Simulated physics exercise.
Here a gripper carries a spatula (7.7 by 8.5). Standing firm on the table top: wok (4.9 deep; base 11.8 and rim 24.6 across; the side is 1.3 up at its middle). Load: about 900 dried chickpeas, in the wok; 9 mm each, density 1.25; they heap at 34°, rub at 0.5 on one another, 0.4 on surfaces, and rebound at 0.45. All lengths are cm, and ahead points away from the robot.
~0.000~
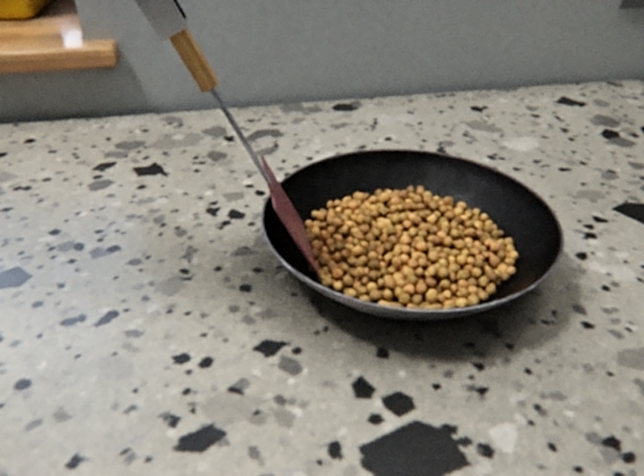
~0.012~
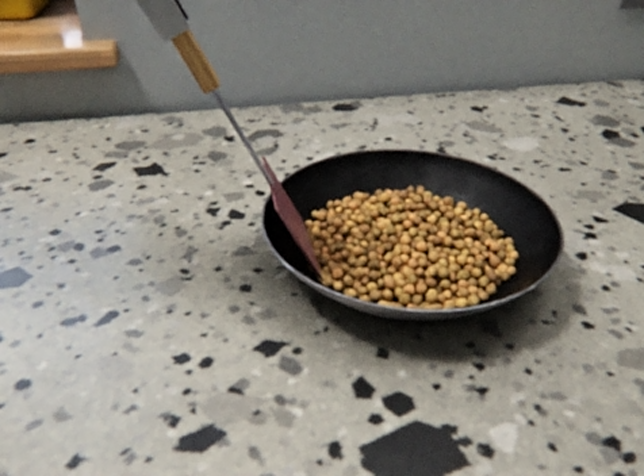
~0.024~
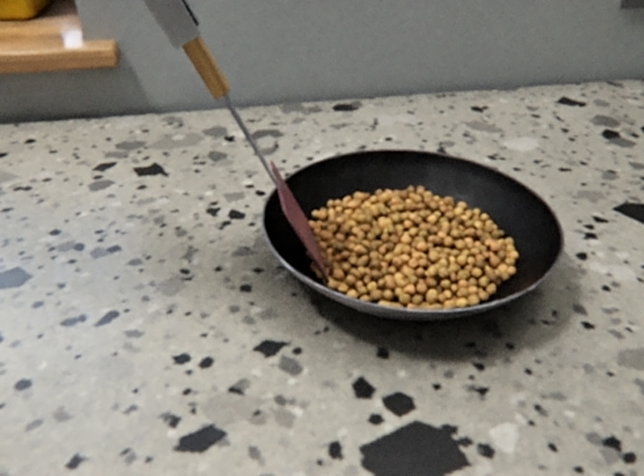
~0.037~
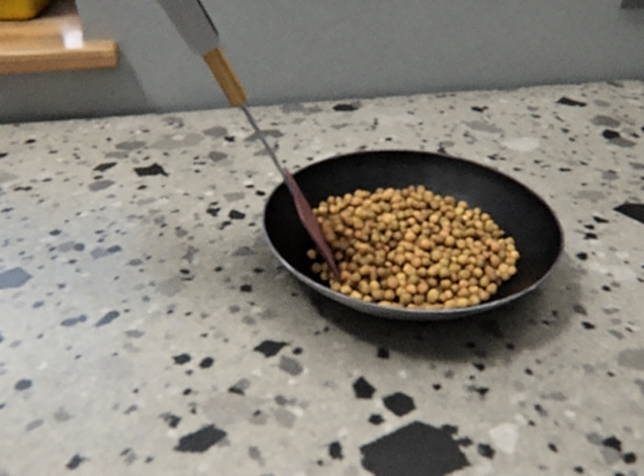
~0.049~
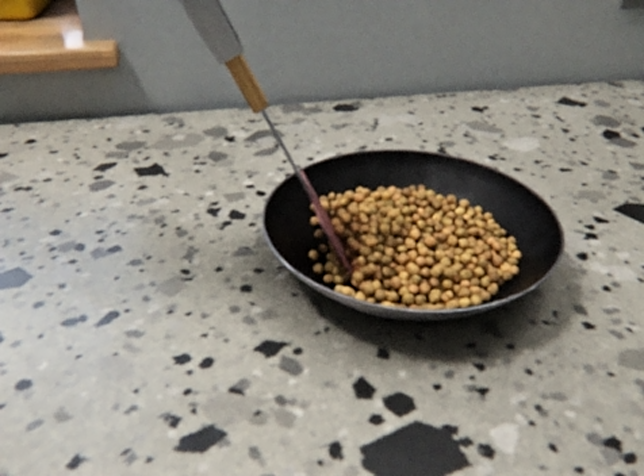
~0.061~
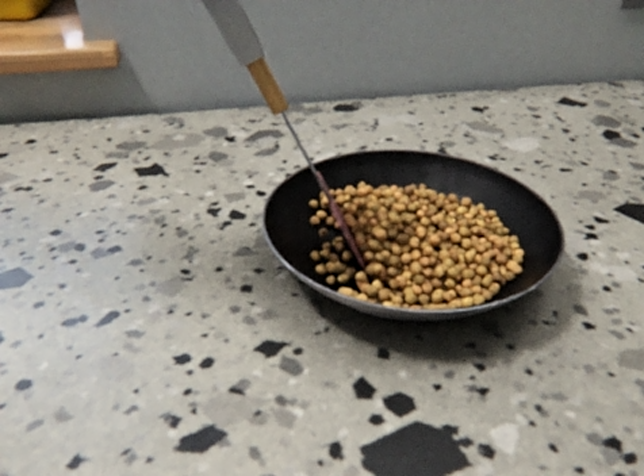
To begin with, a gripper holds a spatula at the left side of a dark wok heaped with dried chickpeas on a speckled table top. The spatula barely moves at first, then slides a short way right through the chickpeas, nudging them slightly as some settle behind its blade.
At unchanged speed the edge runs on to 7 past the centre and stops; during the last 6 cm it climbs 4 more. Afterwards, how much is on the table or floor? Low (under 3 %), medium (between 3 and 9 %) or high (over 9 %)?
A high share, over 9 %, ends on the table or floor.
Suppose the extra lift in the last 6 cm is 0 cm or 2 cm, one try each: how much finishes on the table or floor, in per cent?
Some 35 and 35 per cent.
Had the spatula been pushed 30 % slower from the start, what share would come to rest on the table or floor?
It would be near 20 per cent.
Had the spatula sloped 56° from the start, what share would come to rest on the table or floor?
It would be near 25 per cent.
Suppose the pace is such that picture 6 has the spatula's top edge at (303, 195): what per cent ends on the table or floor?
Some 15 per cent.
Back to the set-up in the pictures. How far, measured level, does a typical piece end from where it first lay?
About 5 cm.
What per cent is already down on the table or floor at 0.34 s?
Some 15 per cent.
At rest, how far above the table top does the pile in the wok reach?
About 5.0 cm.
After 0.09 s, sloping 65°, highest piece 7 above the table; 900 in the wok.
After 0.12 s, sloping 65°, highest piece 8 above the table; 900 in the wok.
After 0.34 s, sloping 65°, highest piece 11 above the table; 636 in the wok, 140 on the table or floor, 124 on the blade or in flight.
After 1.39 s, sloping 65°, highest piece 5 above the table; 636 in the wok, 264 on the table or floor.
At rest, 636 in the wok, 264 on the table or floor. That is 29 % on the table or floor.
